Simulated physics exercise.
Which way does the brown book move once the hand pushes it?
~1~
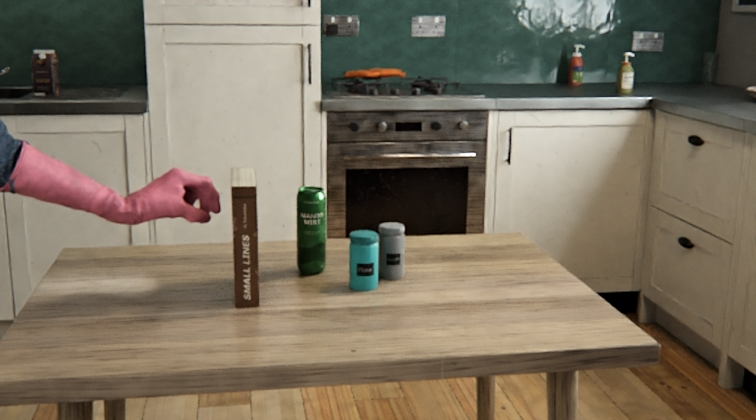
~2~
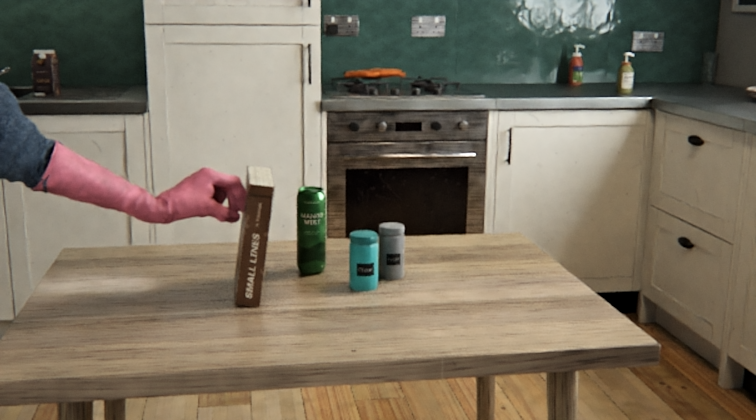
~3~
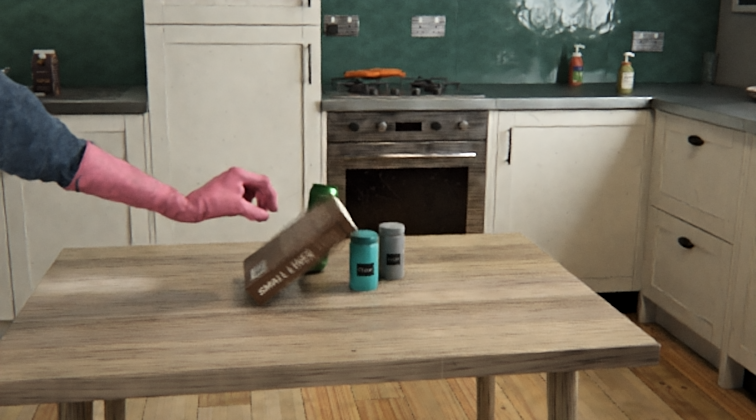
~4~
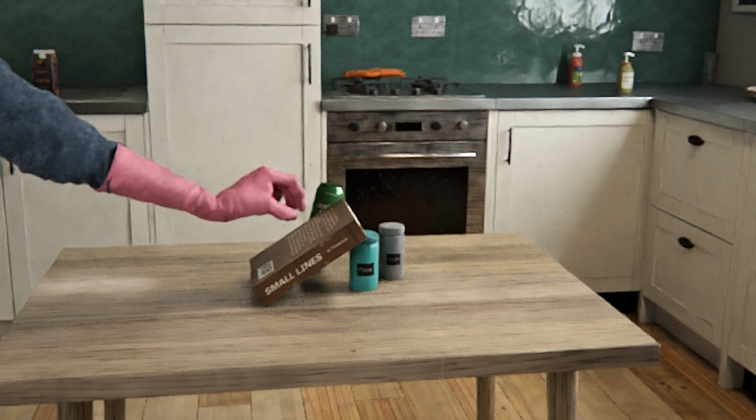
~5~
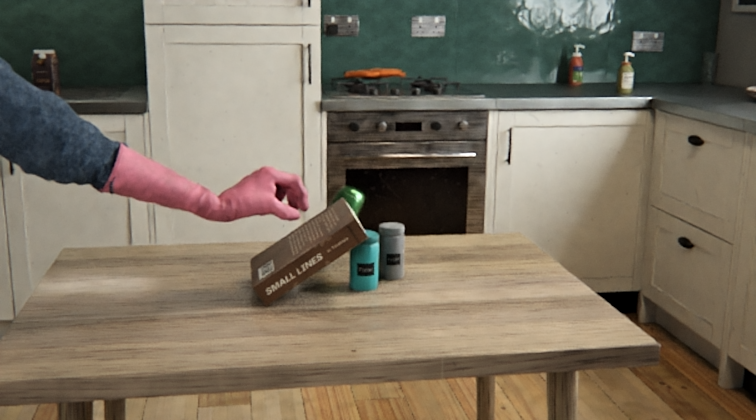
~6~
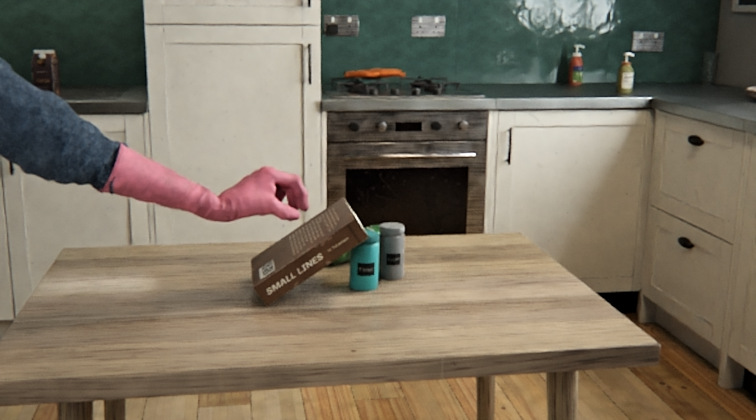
The brown book moves to the right, tipping over toward the can and the shakers.
